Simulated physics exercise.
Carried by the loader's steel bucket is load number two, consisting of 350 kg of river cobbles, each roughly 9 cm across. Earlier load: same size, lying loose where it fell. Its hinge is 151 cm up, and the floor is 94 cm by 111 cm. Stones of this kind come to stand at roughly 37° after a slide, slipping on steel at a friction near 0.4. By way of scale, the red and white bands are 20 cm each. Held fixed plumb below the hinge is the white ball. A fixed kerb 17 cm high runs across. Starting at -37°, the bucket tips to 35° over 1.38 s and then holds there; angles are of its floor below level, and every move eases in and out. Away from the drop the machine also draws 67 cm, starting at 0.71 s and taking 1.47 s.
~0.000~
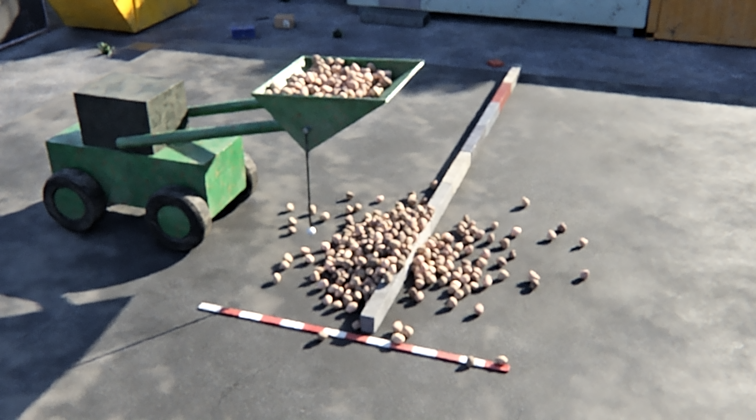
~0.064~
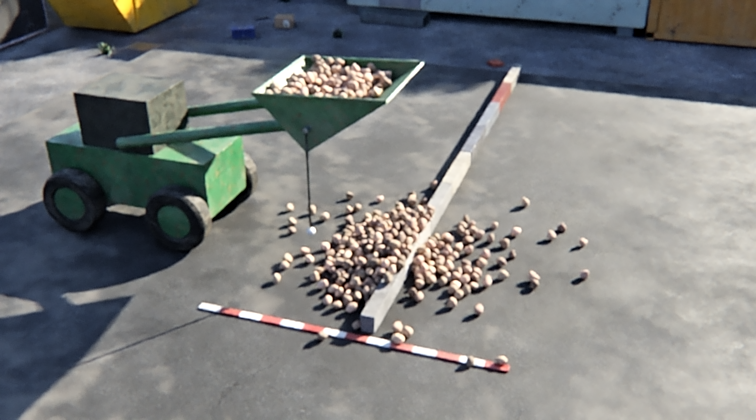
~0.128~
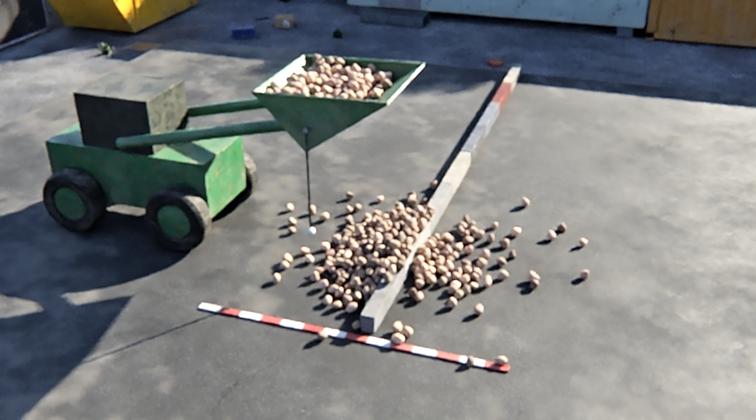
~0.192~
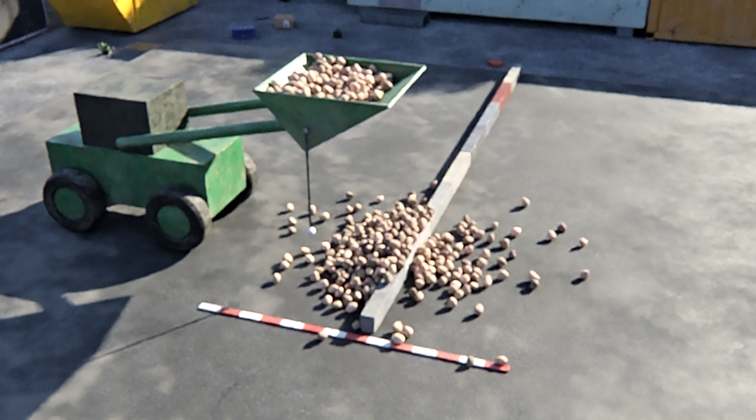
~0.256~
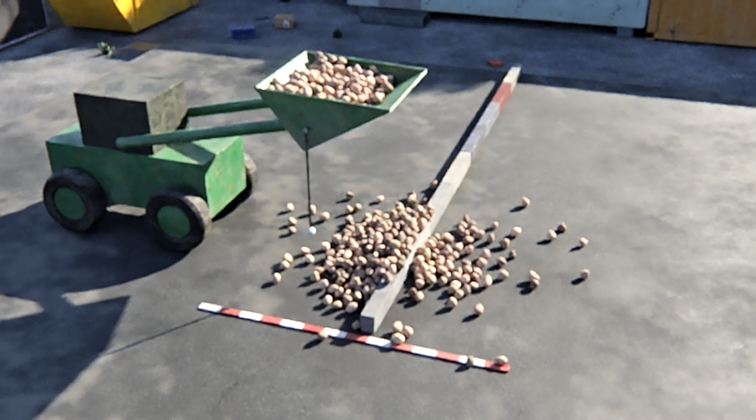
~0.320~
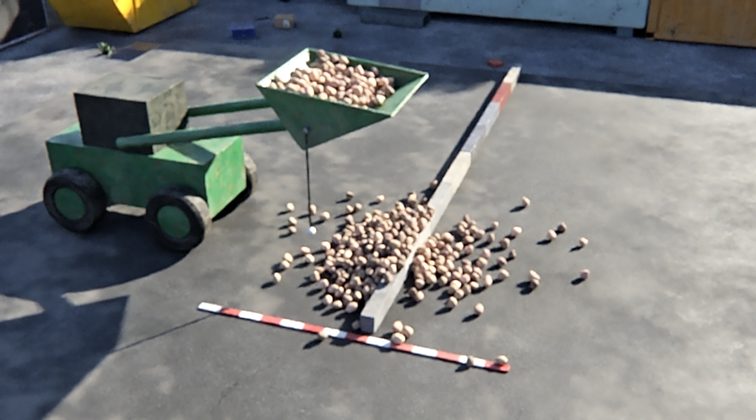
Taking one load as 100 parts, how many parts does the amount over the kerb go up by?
23 parts.
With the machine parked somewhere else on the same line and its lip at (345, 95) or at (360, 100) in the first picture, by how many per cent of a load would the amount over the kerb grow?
Roughly 0 and 5 percent, in that order.
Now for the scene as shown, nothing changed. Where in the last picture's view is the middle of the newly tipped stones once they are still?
They settle centred around (377, 243).
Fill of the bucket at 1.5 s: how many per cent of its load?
45 %.
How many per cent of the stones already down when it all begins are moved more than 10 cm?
Some 15 percent, give or take.
After 1.0 s the floor is at 23°; in per cent of one load, 100 in the bucket, 78 on this side of the kerb, 22 over the kerb; the foremost stones are at (546, 267).
After 1.5 s the floor is at 35°; in per cent of one load, 46 in the bucket, 130 on this side of the kerb, 24 over the kerb; the foremost stones are at (546, 267).
After 2.6 s the floor is at 35°; in per cent of one load, 0 in the bucket, 155 on this side of the kerb, 45 over the kerb; the foremost stones are at (547, 274).
After 5.3 s the floor is at 35°; in per cent of one load, 0 in the bucket, 155 on this side of the kerb, 45 over the kerb; the foremost stones are at (547, 274). Net gain over the kerb, 23.
